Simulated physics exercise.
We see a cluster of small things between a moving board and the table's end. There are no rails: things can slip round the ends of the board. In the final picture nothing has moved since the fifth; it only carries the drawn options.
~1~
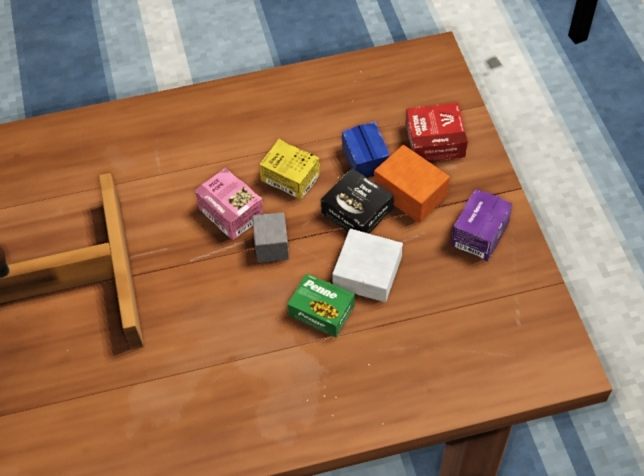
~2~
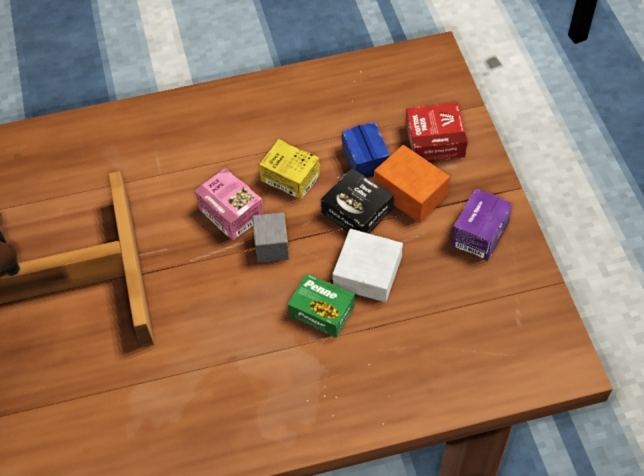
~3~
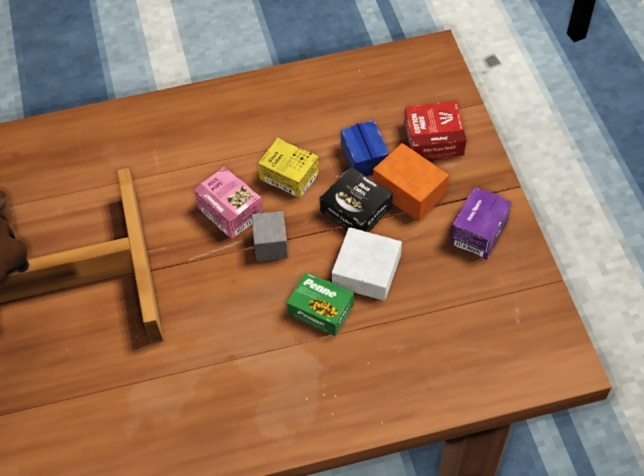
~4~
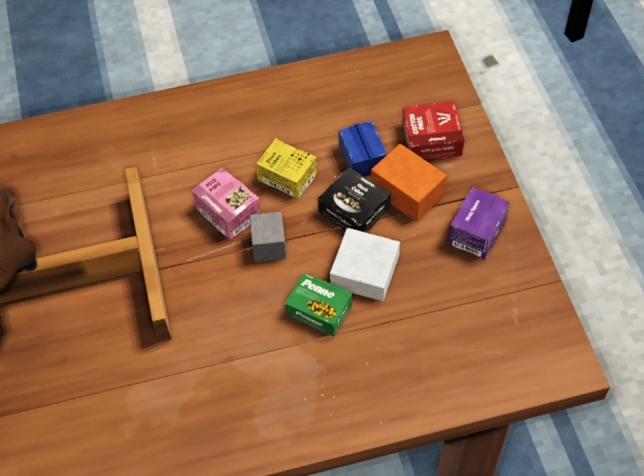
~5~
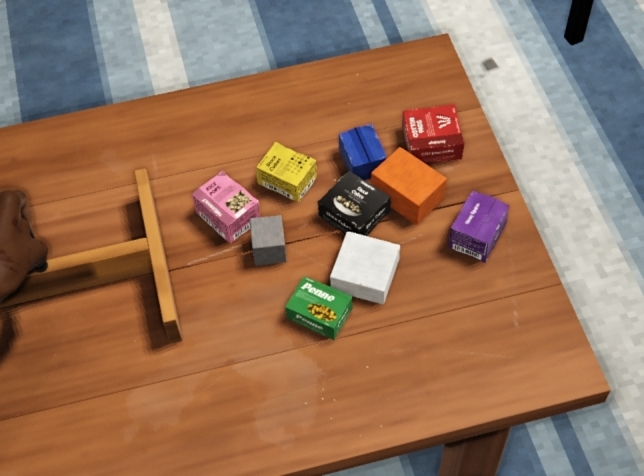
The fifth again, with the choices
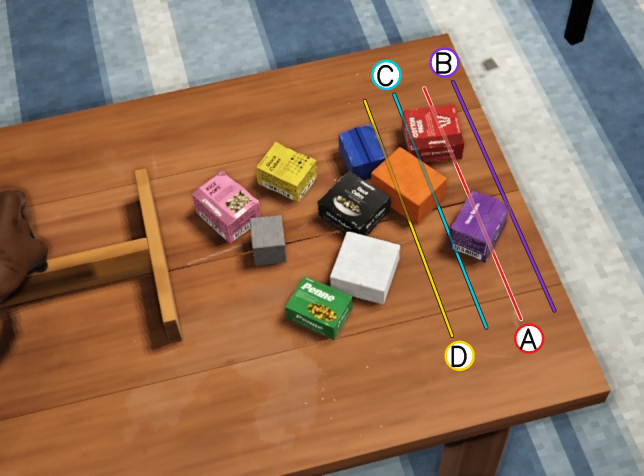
At first, a wooden T-shaped board lies at the left of a table, apart from a cluster of small coloured boxes and blocks. A dark brown hand then comes into view at the left as the board slides slowly right, narrowing the gap, while the cluster stays in place.
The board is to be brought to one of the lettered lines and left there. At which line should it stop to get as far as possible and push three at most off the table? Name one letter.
It can go as far as C.
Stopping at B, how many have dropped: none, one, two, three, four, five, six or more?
By then, six or more.
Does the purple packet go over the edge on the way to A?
Yes.
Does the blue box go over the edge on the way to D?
No.
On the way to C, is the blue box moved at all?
By then, yes.
On the copy, A at (469, 194); B at (500, 187); C at (437, 202); D at (405, 209).
On C. First, board (258, 217); yellow packet (304, 162); pink packet (279, 198).
Then, board (359, 194); red box (457, 121); orange block (474, 174).
Finally, board (434, 177); orange block over the edge; red box over the edge; two fallen.
By contrast, A drops five; B drops nine; D is within the limit but short.
